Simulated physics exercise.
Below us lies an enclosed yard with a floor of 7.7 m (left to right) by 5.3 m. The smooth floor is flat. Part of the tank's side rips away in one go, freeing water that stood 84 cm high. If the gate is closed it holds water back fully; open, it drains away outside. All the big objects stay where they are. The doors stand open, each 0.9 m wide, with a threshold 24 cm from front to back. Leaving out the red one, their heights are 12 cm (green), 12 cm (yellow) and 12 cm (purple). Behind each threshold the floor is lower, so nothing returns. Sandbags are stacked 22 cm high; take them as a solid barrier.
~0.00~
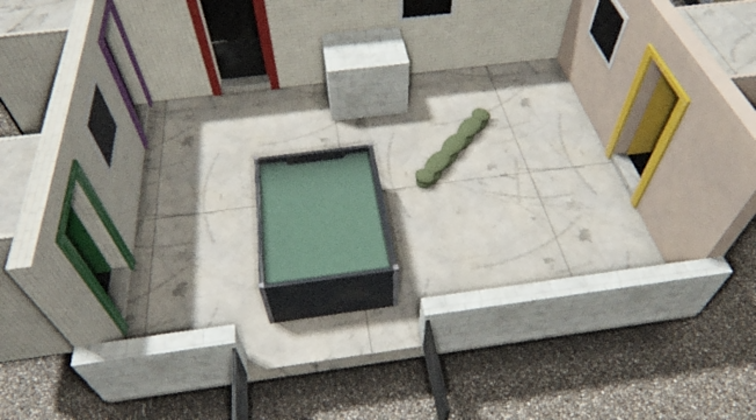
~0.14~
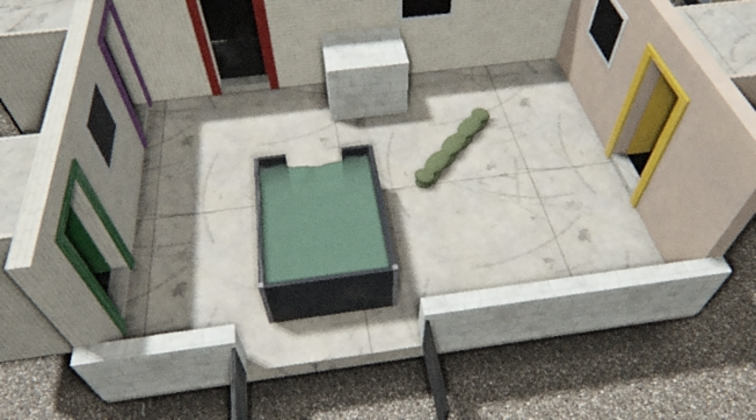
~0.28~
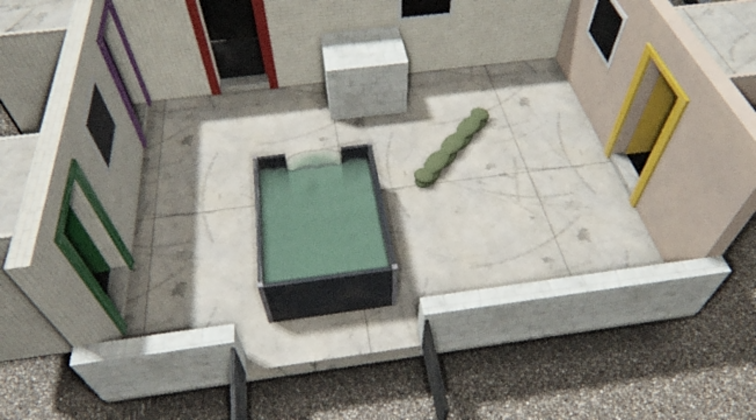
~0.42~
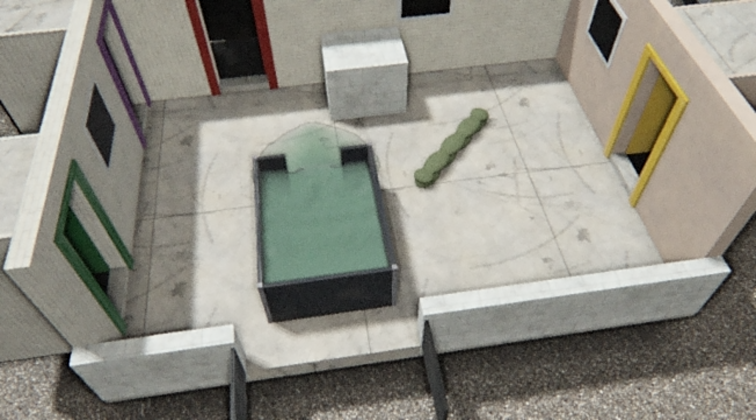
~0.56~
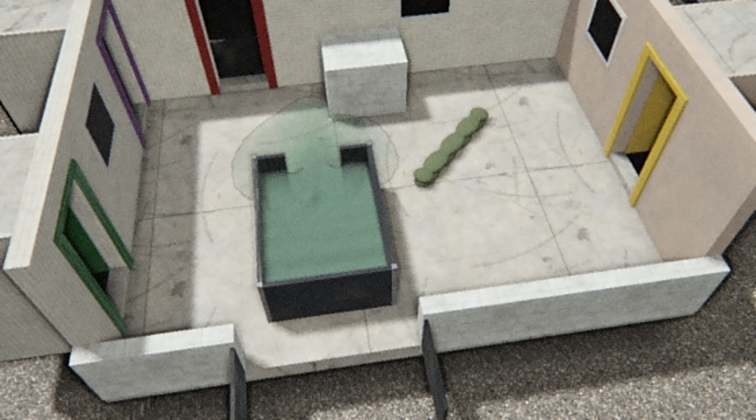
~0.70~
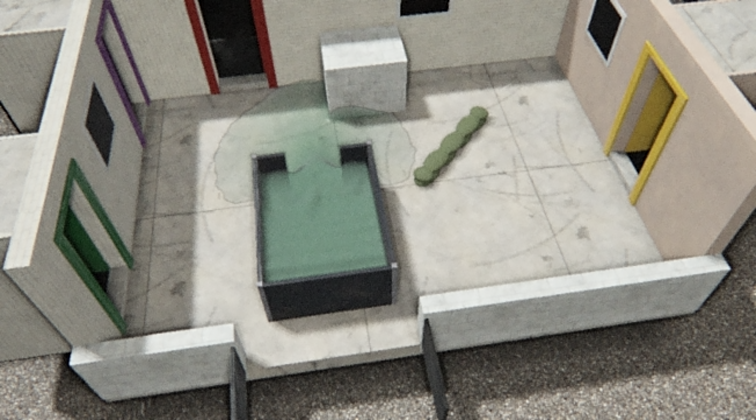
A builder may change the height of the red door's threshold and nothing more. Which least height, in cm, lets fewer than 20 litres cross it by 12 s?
It would have to be roughly 24 cm high.
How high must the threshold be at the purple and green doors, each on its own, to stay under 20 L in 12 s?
Roughly 29 cm at purple and 8.5 cm at green.
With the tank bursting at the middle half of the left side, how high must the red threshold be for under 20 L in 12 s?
About 10.5 cm.
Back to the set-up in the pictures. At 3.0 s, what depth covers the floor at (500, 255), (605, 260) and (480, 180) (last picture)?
About 0, 0 and 0 cm.
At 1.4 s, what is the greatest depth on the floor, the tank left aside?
About 48 cm.
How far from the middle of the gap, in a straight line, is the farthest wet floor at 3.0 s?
Some 5.4 m out.
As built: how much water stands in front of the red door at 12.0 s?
Some 8.0 cm.
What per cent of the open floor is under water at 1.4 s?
Some 25 per cent of it.
After 1.4 s water covers 25 % of the floor, deepest (48 cm) near (320, 187); 26 cm at the red door, 15 litres in over its 14 cm threshold.
After 3.0 s water covers 35 % of the floor, deepest (32 cm) near (147, 116); 21 cm at the red door, 99 litres in over its 14 cm threshold.
After 12.0 s water covers 95 % of the floor, deepest (12 cm) near (120, 371); 8 cm at the red door, 161 litres in over its 14 cm threshold.
At the red door as built, the water arrived by 0.9 s and peaked near 28 cm at 2.0 s.
Run again over the same 12 s with other heights there, 50 litres in over 20.5 cm, 5 litres over 28 cm. The limit of 20 litres is kept from about 24 cm up.
